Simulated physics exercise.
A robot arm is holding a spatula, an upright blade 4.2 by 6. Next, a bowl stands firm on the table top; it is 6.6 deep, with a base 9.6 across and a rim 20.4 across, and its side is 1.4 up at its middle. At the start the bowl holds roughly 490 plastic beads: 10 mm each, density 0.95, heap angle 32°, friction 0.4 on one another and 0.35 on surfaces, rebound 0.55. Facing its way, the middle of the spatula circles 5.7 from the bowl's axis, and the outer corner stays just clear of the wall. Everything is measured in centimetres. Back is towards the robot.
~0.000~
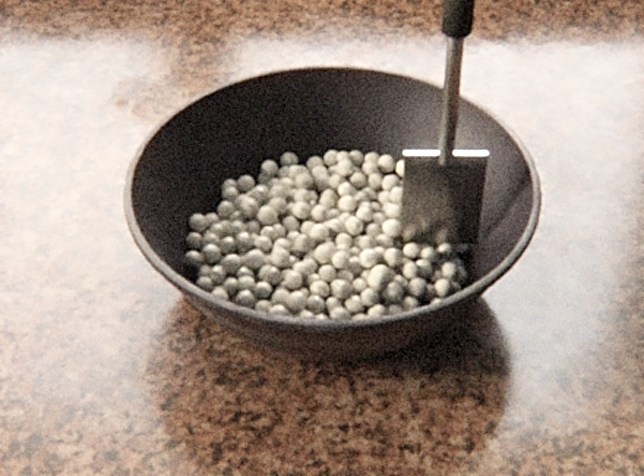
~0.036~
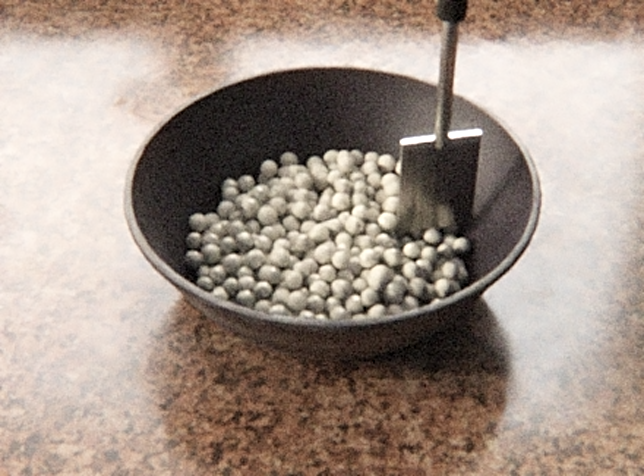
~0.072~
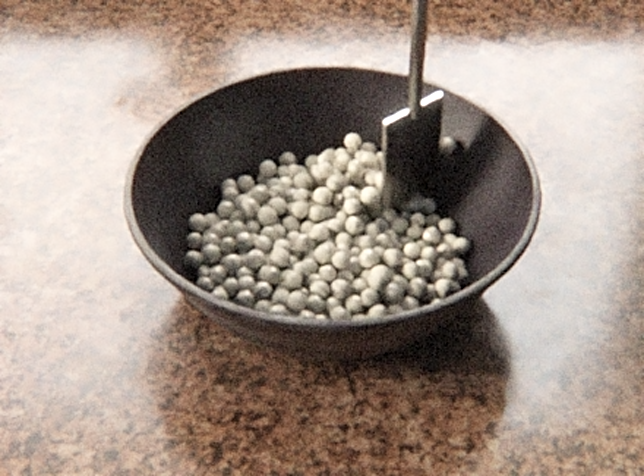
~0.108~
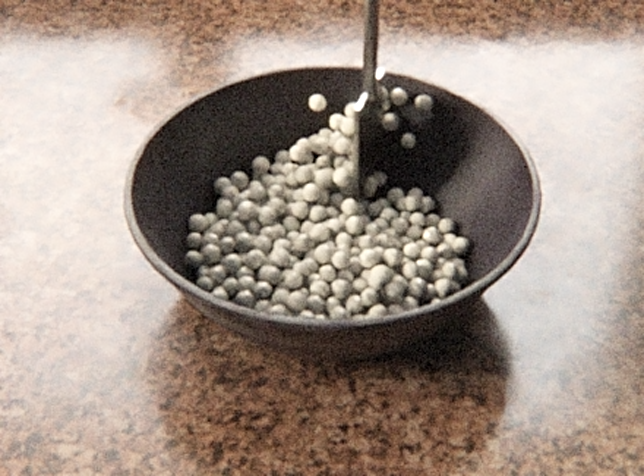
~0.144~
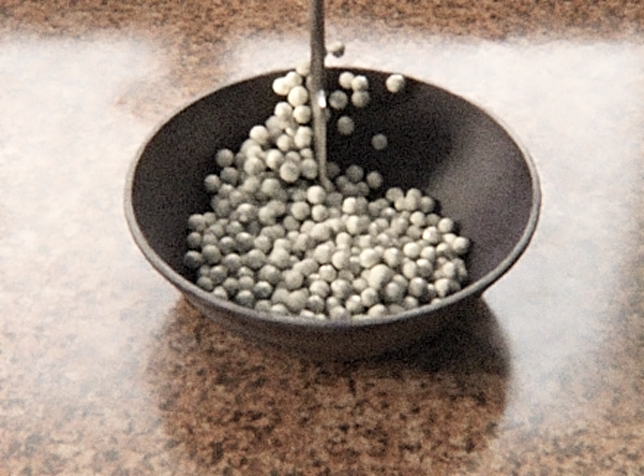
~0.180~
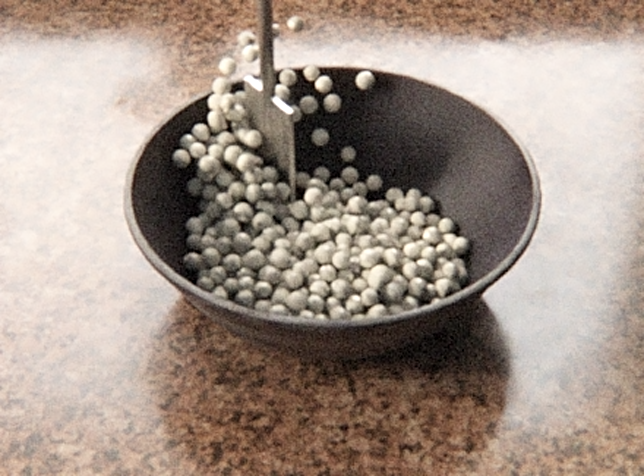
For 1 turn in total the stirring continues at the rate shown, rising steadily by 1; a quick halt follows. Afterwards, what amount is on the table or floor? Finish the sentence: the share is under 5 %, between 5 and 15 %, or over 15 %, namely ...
The share is between 5 and 15 %.
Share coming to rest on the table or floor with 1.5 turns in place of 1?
About 15 per cent.
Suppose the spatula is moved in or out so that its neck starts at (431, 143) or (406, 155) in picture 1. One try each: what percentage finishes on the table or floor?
10 and 0 %.
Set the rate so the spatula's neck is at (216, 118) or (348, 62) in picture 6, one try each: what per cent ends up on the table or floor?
Around 15 and 0 percent, in that order.
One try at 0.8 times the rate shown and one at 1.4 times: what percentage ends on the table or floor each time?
It would be some 5 and 20 percent respectively.
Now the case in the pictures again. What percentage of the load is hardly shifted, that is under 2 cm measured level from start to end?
I'd put it at about 60 in a hundred.
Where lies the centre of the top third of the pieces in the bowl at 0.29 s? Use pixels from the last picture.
I'd point to somewhere close to (256, 279).
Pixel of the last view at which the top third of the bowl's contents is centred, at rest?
Near (357, 255).
After 0.29 s, 214° round, highest piece 10 above the table; 478 in the bowl, 3 on the table or floor, 11 in flight or on the tool.
After 0.40 s, 301° round, highest piece 10 above the table; 458 in the bowl, 15 on the table or floor, 19 in flight or on the tool.
After 0.65 s, 0° round, highest piece 4 above the table; 450 in the bowl, 42 on the table or floor.
After 1.35 s, 0° round, highest piece 4 above the table; 450 in the bowl, 42 on the table or floor.
In the end, 450 in the bowl, 42 on the table or floor. That is 9 % on the table or floor.
